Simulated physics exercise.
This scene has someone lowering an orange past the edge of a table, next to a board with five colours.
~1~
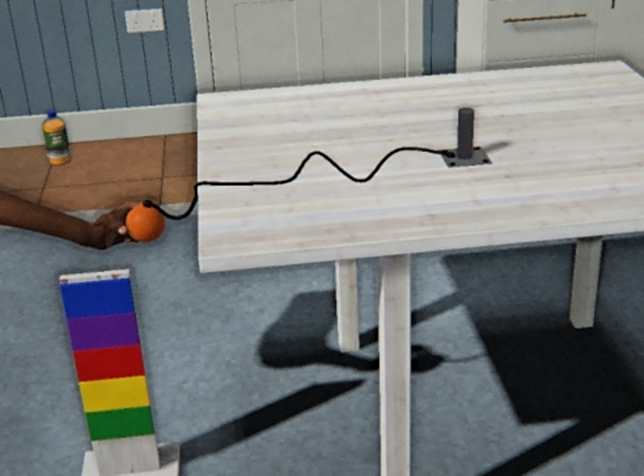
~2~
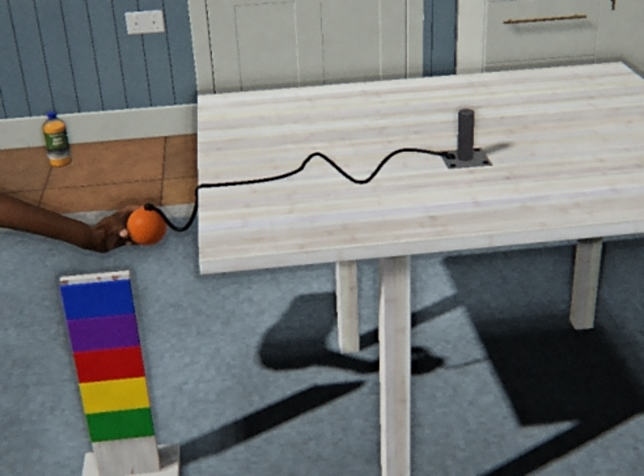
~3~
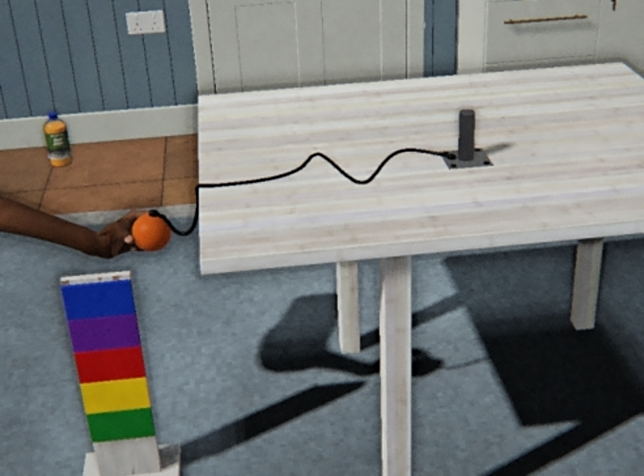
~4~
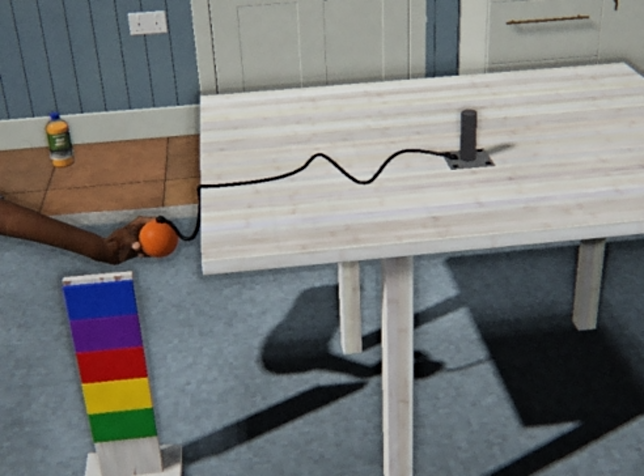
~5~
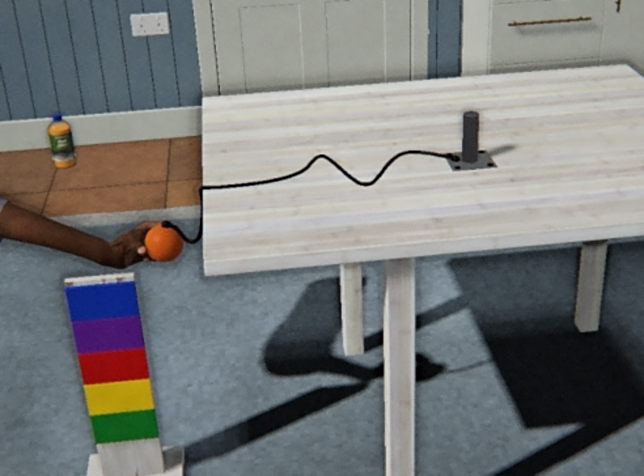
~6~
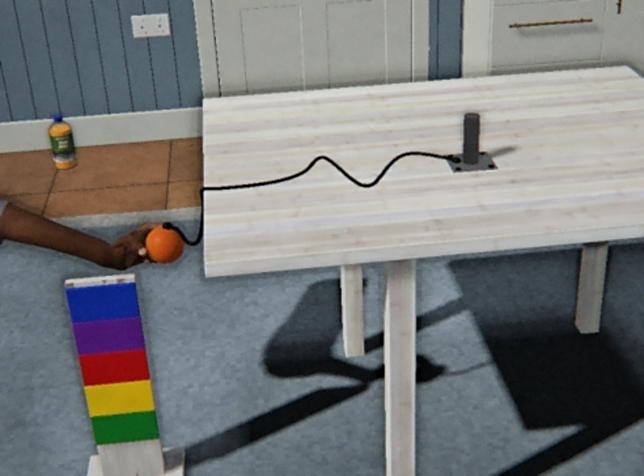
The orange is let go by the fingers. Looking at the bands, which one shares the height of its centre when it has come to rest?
The yellow one shares that height.
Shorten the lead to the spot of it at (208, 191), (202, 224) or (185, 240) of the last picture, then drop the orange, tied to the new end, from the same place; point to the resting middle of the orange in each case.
Cut 1: About (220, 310). Cut 2: About (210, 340). Cut 3: About (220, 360).
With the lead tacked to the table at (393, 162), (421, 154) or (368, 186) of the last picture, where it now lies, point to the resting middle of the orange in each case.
Roughly (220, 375), (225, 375) and (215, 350), in that order.
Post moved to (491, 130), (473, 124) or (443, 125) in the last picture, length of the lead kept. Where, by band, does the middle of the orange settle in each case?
Answer, in order: Red, red, yellow.
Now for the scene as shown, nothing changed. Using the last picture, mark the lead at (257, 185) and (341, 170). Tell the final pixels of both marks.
(210, 252) for the first, (265, 179) for the second.
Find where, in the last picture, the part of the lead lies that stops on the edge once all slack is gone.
You'll find it somewhere around (311, 166).
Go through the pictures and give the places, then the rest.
Orange (146, 223); blue (98, 300); purple (104, 333); red (109, 364); yellow (115, 395); green (120, 424), in the first picture.
Orange (147, 226); lead through (416, 150) (371, 178) (328, 160) (280, 178) (199, 192), in the second picture.
Orange (152, 232), in the third picture.
Orange (159, 239); lead through (419, 151) (374, 178) (331, 161) (279, 178) (201, 195), in the fourth picture.
Orange (164, 243), in the fifth picture.
Orange (165, 245); lead through (422, 154) (377, 181) (333, 163) (282, 180) (204, 198), in the sixth picture.
Soon after, orange near (259, 370); level with red.
After that, orange near (206, 390); level with yellow.
In the end, orange near (229, 389); level with yellow. The yellow one.
